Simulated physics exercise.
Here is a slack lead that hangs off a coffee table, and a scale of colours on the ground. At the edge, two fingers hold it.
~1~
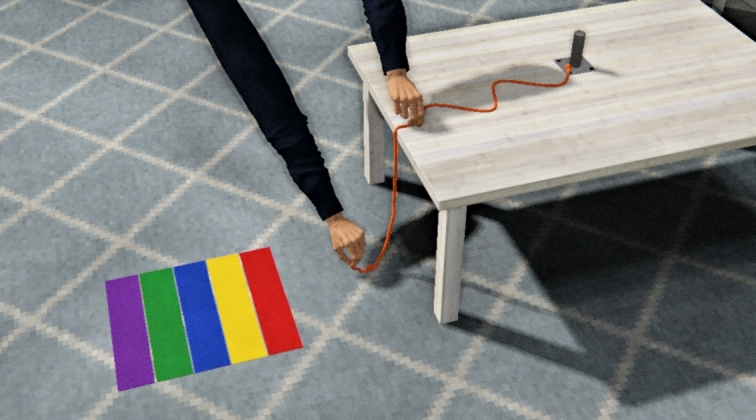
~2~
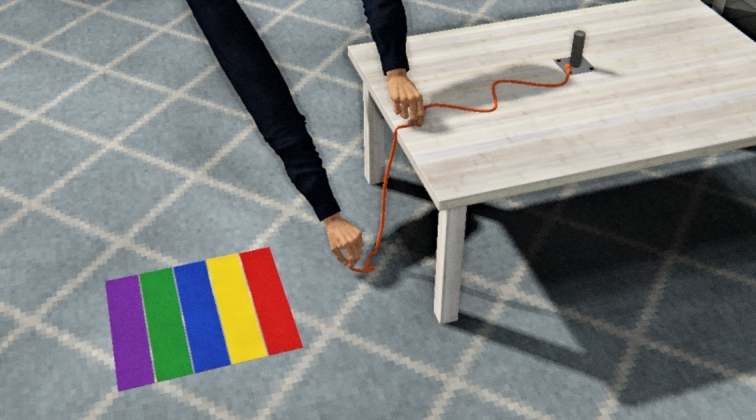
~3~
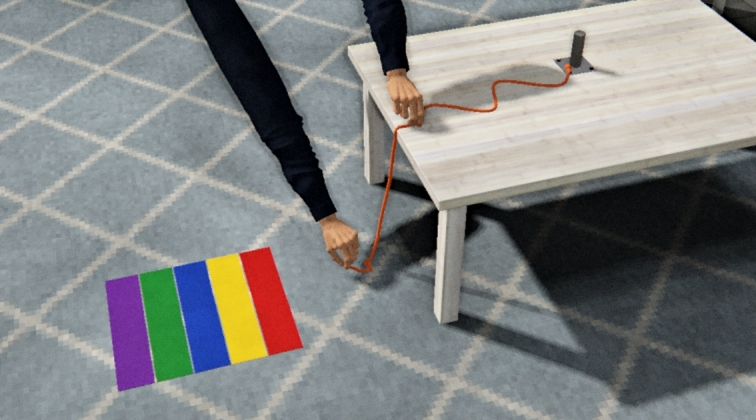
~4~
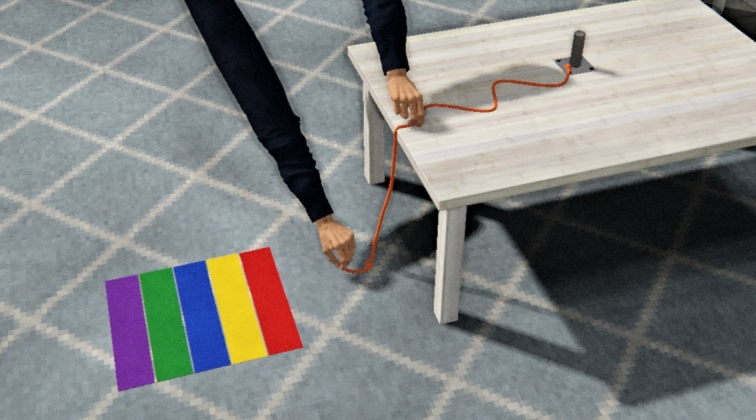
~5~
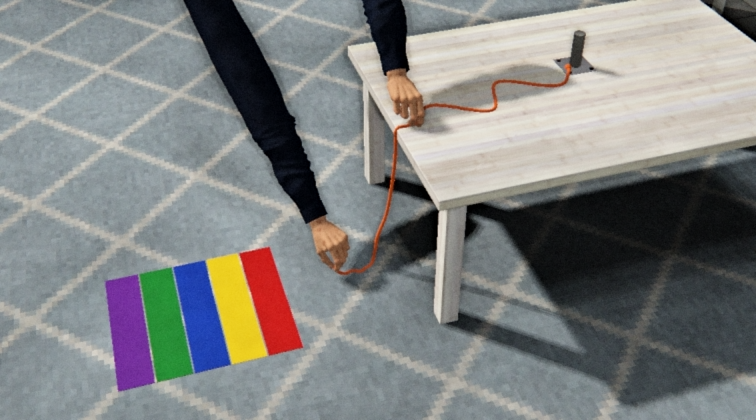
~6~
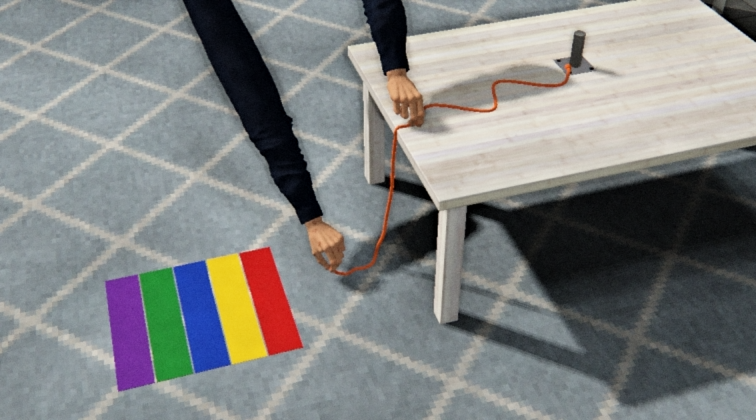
To begin with, one hand pins an orange cord at the edge of a pale coffee table while another holds its low end near a strip of coloured bands on the carpet. The lower hand then shifts slightly left with the end, toward the red band, while the upper hand stays still.
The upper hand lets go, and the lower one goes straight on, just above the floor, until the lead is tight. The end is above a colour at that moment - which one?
The green one.
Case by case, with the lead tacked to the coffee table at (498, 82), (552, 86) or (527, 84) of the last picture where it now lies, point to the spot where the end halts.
Estimated pixels in sequence: (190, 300), (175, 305) and (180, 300).
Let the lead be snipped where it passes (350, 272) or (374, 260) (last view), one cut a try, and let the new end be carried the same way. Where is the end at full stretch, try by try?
Going through both, you get (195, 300) and then (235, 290).
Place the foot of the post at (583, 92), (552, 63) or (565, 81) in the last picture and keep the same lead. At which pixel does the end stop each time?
First (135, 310), then (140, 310), and last (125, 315).
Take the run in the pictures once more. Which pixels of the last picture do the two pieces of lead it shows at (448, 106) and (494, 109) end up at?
One finishes at (399, 121) and the other at (441, 107).
Soon after, end near (223, 292); over yellow.
After that, end near (182, 301); over blue.
At the stop, end near (158, 306); over green. It gets as far as the green strip.
